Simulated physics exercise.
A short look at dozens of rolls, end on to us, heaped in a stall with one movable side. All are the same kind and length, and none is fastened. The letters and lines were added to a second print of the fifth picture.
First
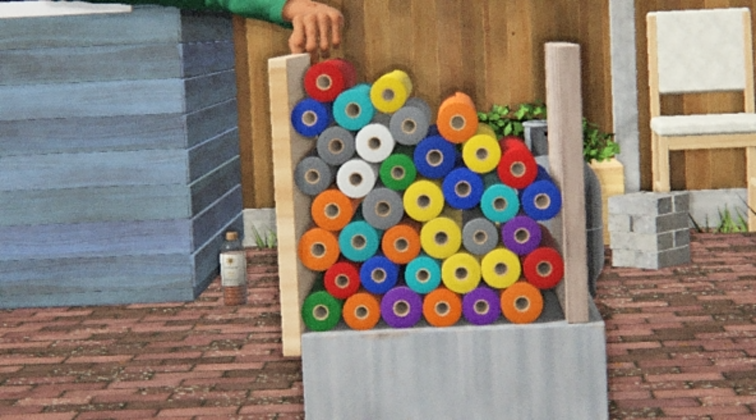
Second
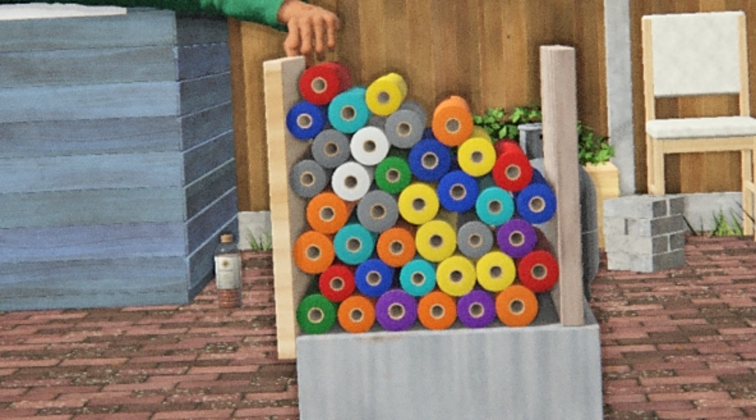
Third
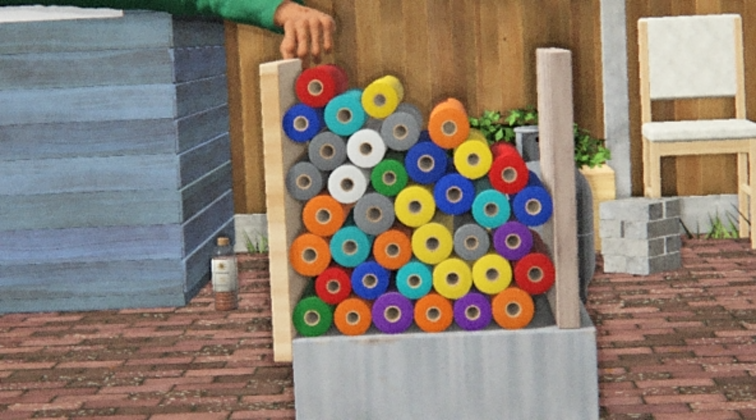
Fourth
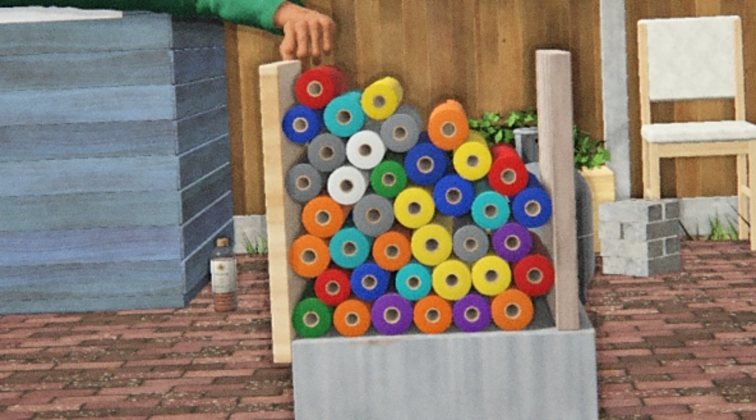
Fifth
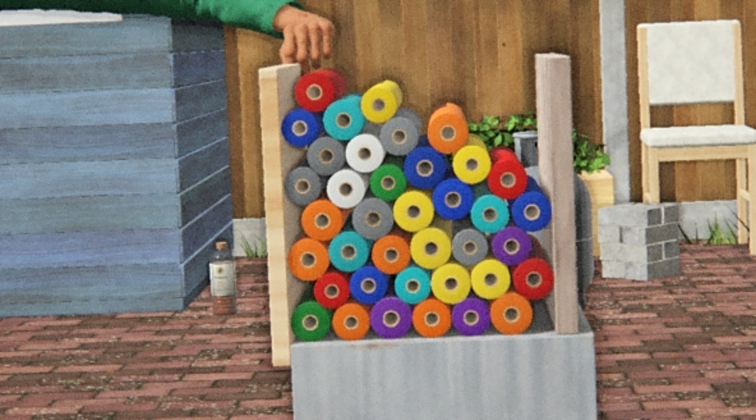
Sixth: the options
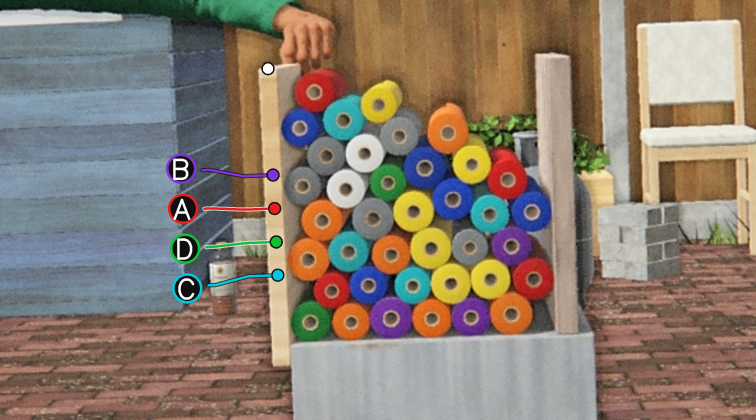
A hand rests atop a wooden side board beside stacked colourful rolls, which barely move.
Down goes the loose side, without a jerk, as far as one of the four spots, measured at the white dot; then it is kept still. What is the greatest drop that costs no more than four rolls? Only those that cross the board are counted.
Lower it to A and no more.
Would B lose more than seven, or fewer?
Fewer than seven.
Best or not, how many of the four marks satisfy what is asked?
The number is two.
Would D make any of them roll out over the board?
Yes, at D.
On the marked copy, A at (275, 208); B at (273, 175); C at (278, 275); D at (276, 242); the white dot at (268, 69).
Taking A. A third of the way, top of the board (281, 132).
Two thirds of the way, top of the board (284, 205).
When it is over, top of the board (284, 207), four out over the board.
As for the rest, B one out over the board; C more than four out over the board; D five out over the board.
